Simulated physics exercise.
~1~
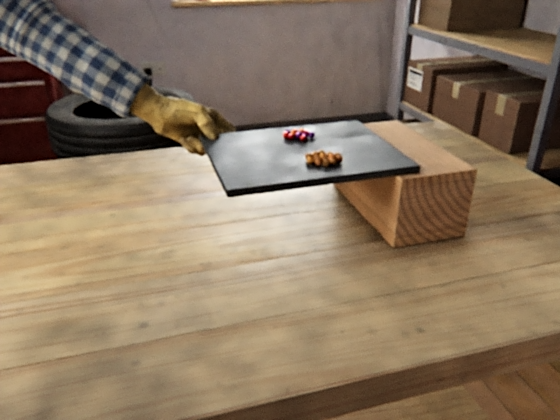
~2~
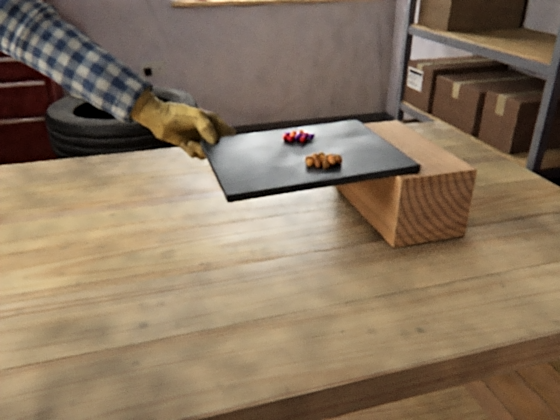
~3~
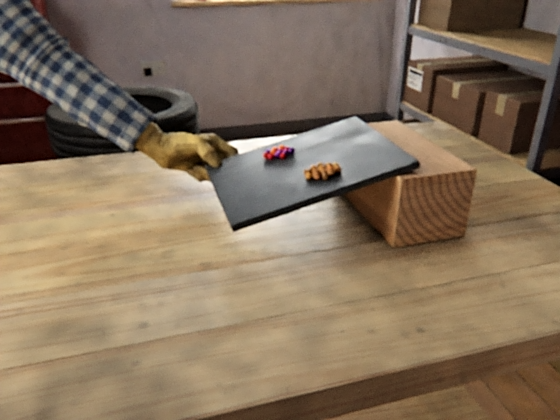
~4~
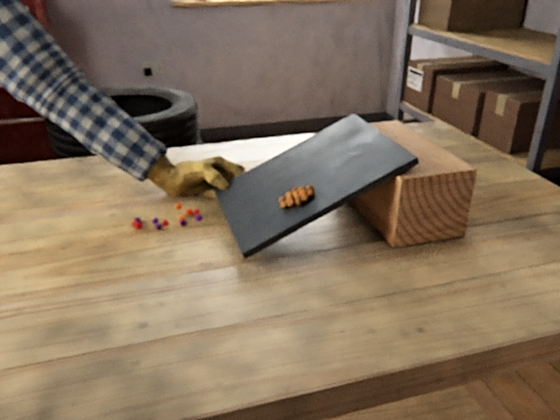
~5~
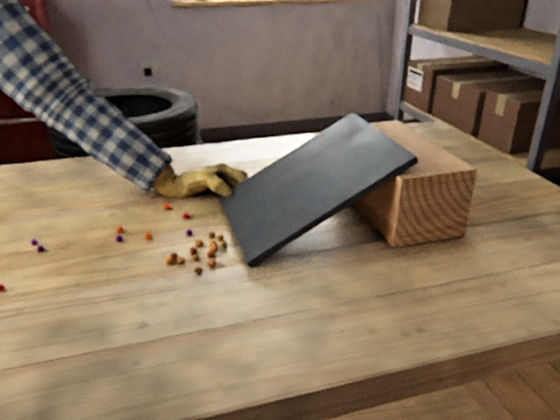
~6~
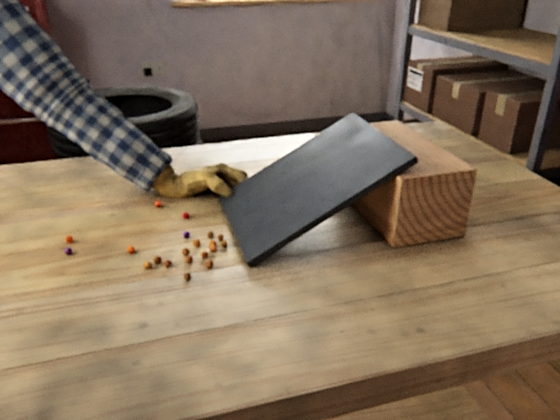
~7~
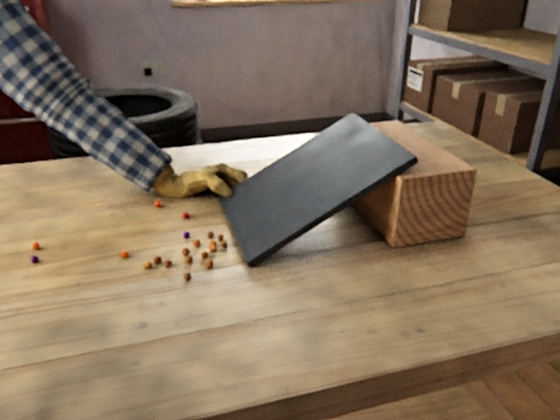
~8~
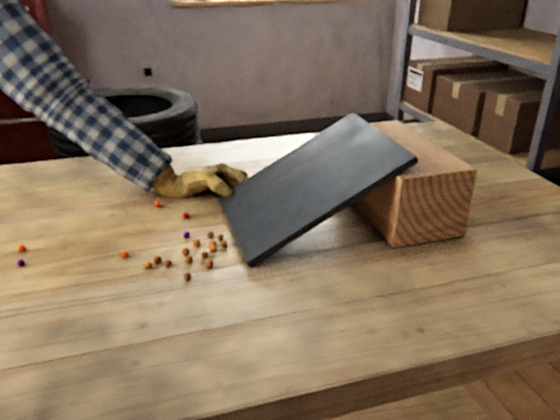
On a wooden workshop table, a gloved hand lowered one end of a dark board propped on a block until it touched down, and the red and purple beads rolled off leftward, scattering farther than the orange-brown ones, which settled near its foot.
